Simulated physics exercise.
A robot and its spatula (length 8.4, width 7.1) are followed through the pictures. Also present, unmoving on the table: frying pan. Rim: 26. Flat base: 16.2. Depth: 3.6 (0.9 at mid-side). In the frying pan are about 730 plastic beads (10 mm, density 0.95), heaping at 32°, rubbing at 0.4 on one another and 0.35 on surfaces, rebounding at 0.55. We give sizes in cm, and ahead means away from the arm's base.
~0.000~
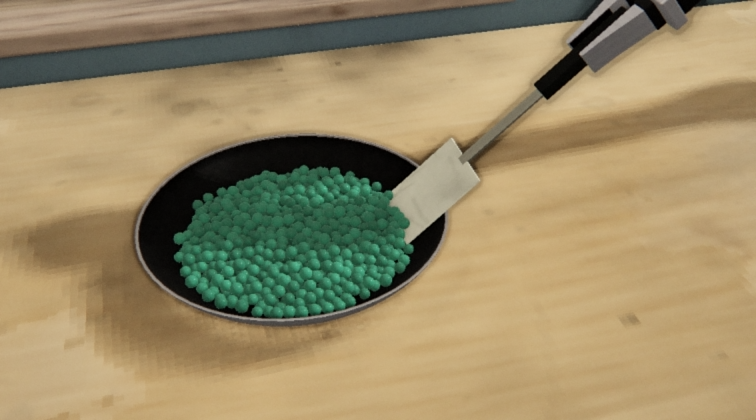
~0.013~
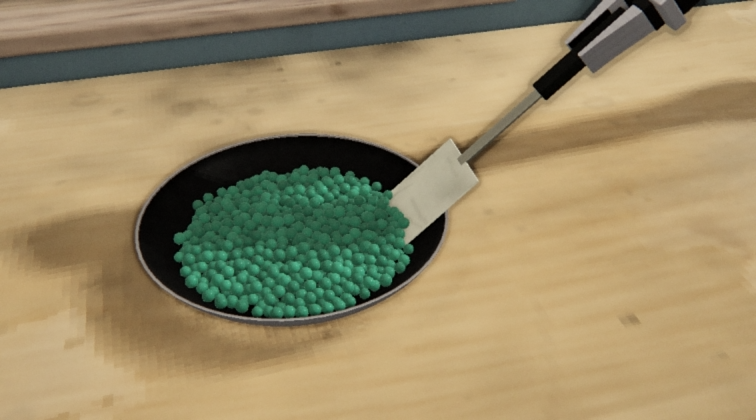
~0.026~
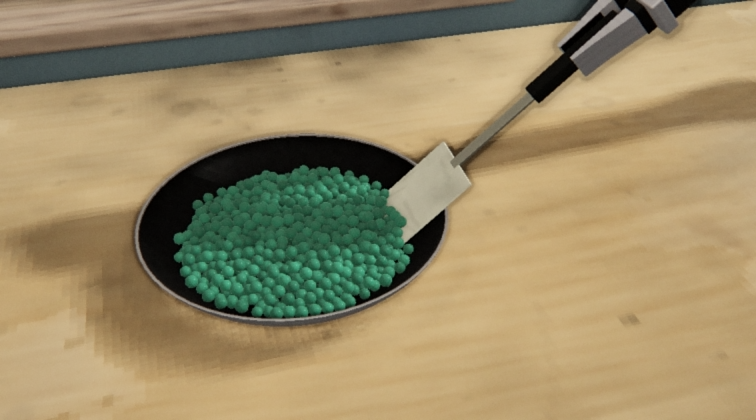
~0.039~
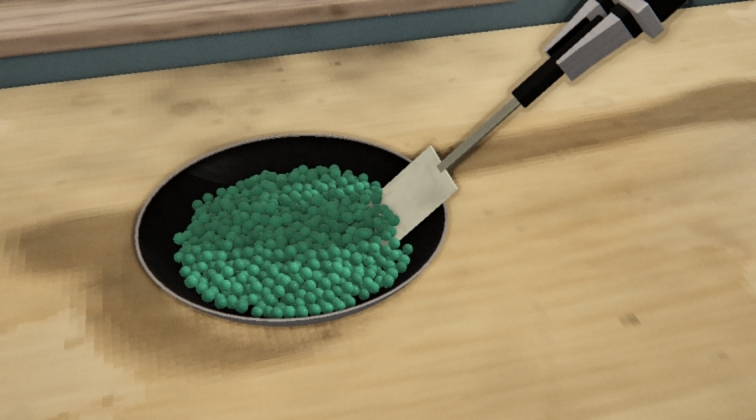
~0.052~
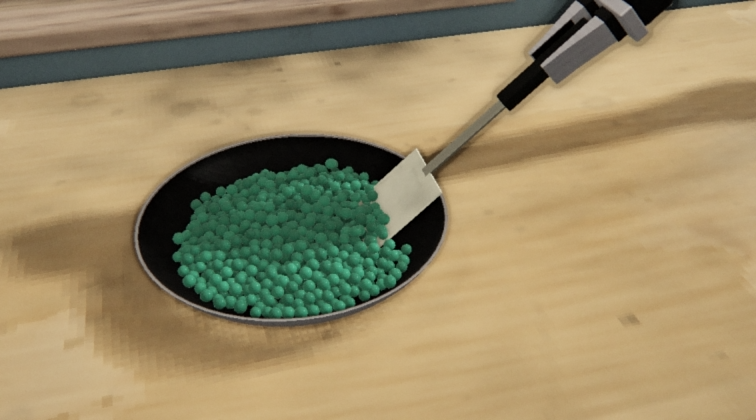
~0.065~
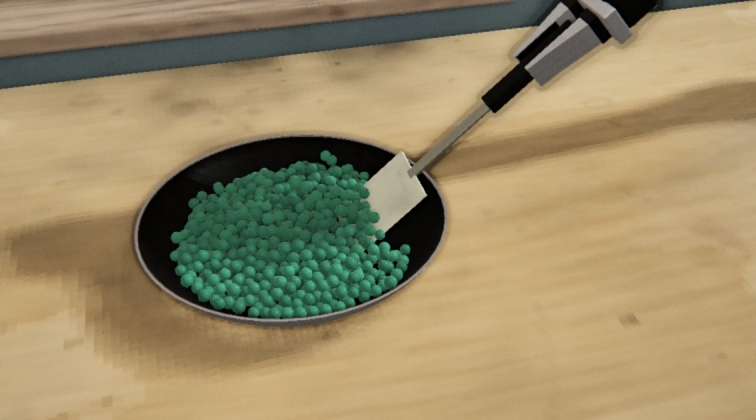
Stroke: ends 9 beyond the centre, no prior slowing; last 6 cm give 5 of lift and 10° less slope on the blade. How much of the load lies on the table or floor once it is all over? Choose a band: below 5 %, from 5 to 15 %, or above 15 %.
Above 15 %.
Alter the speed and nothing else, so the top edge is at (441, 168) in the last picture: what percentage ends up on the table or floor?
10 %.
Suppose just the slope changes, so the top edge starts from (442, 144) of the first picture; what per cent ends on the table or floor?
I'd estimate close to 20 per cent.
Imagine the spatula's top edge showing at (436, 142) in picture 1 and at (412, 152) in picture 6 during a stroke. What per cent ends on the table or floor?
Roughly 5 %.
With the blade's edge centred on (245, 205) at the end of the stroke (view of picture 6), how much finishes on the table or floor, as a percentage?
I'd estimate about 10 per cent.
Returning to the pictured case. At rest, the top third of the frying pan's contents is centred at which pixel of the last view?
The centre sits at about (224, 227).
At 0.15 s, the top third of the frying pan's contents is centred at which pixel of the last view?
I'd say close to (243, 223).
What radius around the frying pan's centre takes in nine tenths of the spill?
Some 85 cm from the centre.
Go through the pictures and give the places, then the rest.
In the first picture, spatula top edge at (465, 159), sloping 41°; upper third of the load around (298, 226), from x 180 to 410, top at y 170; 731 in the frying pan.
In the second picture, spatula top edge at (464, 159), sloping 41°; upper third of the load around (298, 226), from x 180 to 410, top at y 170.
In the third picture, spatula top edge at (457, 162), sloping 41°; upper third of the load around (301, 225), from x 180 to 410, top at y 170.
In the fourth picture, spatula top edge at (444, 167), sloping 41°; upper third of the load around (307, 222), from x 180 to 410, top at y 170.
In the fifth picture, spatula top edge at (429, 170), sloping 41°; upper third of the load around (307, 219), from x 180 to 405, top at y 165.
In the sixth picture, spatula top edge at (414, 172), sloping 41°; upper third of the load around (305, 217), from x 175 to 405, top at y 155; 731 in the frying pan.
By 0.11 s, sloping 41°, highest piece 8 above the table; 731 in the frying pan.
By 0.15 s, sloping 38°, highest piece 9 above the table; 730 in the frying pan, 1 on the blade or in flight.
By 0.37 s, sloping 31°, highest piece 8 above the table; 590 in the frying pan, 118 on the table or floor, 23 on the blade or in flight.
By 1.42 s, sloping 31°, highest piece 4 above the table; 589 in the frying pan, 142 on the table or floor.
Final count, 589 in the frying pan, 142 on the table or floor. That is 19 % on the table or floor.
